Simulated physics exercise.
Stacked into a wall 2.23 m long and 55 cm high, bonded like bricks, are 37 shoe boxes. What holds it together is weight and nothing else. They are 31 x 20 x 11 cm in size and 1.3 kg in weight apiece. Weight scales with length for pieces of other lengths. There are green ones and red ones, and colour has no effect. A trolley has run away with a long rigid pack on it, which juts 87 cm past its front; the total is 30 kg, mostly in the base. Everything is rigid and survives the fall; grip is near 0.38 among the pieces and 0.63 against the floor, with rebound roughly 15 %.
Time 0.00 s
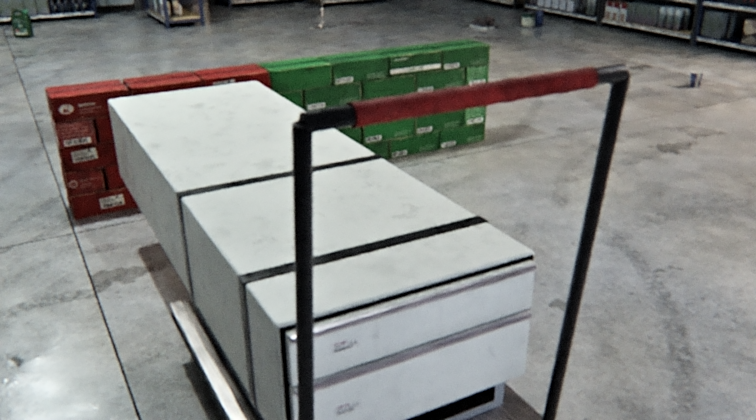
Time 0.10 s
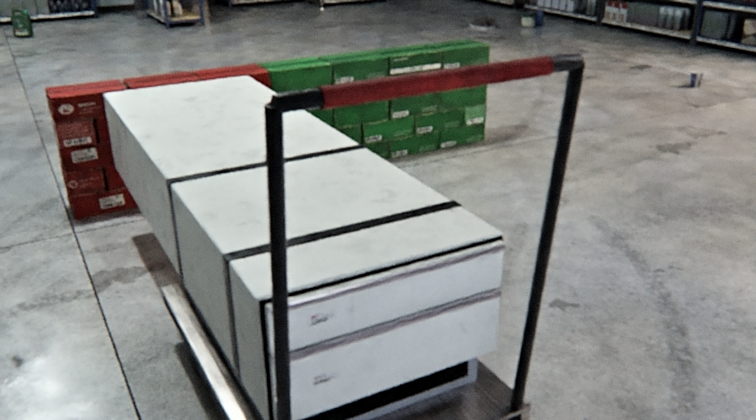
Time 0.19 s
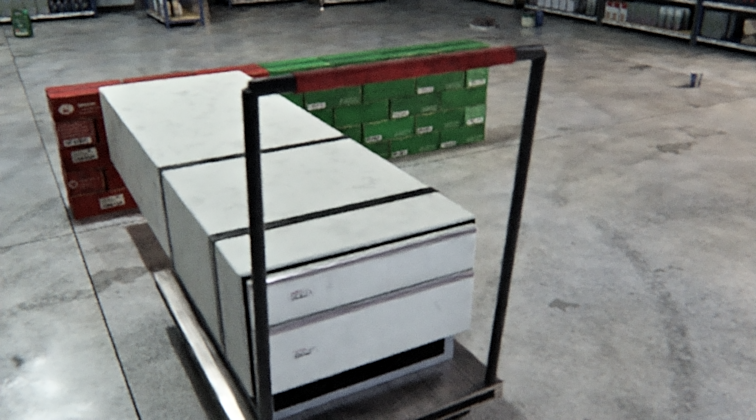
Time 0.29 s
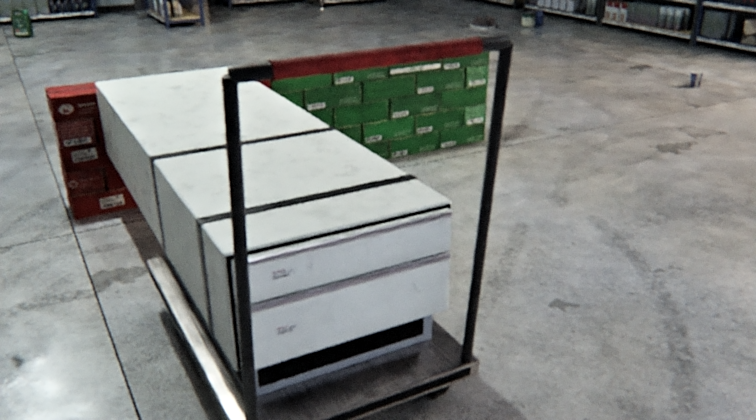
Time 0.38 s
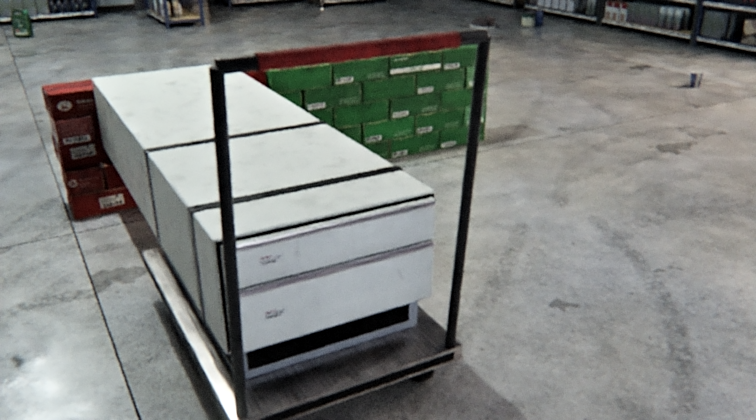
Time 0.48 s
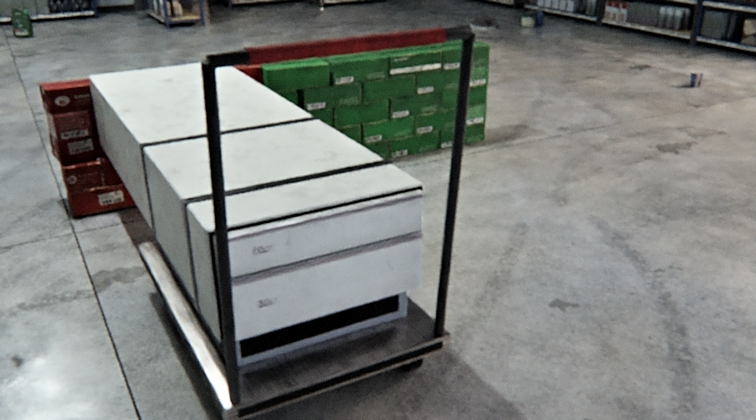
A flatbed cart with a black-framed, red-gripped handle, carrying long white boxes crossed by dark bands, stands on a grey concrete floor, seen from above by a still camera. Behind it runs a low wall of stacked boxes, red at left and green at right, with store shelves beyond. The cart slides steadily away and slightly left until its load presses into the red boxes, shifting some of them.
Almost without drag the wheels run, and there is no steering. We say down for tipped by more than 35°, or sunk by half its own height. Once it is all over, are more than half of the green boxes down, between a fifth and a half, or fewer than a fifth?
Of the green boxes, fewer than a fifth end down.
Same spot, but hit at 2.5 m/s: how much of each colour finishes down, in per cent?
Share down, in per cent: Red 60, green 0.
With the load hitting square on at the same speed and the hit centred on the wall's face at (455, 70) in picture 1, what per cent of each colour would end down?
Down at the end: Red 0 percent, green 40 percent.
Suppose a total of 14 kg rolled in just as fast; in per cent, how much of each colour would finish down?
Result: Red 0, green 0 %.
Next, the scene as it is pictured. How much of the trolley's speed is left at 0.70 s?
About 0.4 m/s.
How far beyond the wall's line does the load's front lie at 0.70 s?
It has gone roughly 20 centimetres beyond.
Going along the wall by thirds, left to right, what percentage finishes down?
Left third 80 percent, middle third 30 percent, right third 0 percent.
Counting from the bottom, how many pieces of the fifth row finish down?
4.
After 0.70 s, load 20 cm past the wall's line, still rolling; none of the 22 green boxes down (1 of 37 in all colours); top green box unmoved; top red box leaning 28°, 7 cm lower.
After 0.98 s, load 31 cm past the wall's line, still rolling; 2 of the 22 green boxes down (14 of 37 in all colours); top green box unmoved; top red box on its side.
At rest (1.8 s), load 53 cm past the wall's line, still rolling; 2 of the 22 green boxes down (13 of 37 in all colours); top green box unmoved; top red box upside down. That is 9 per cent. As the last picture would show them, middles, top green box near (353, 67), top red box near (164, 128).
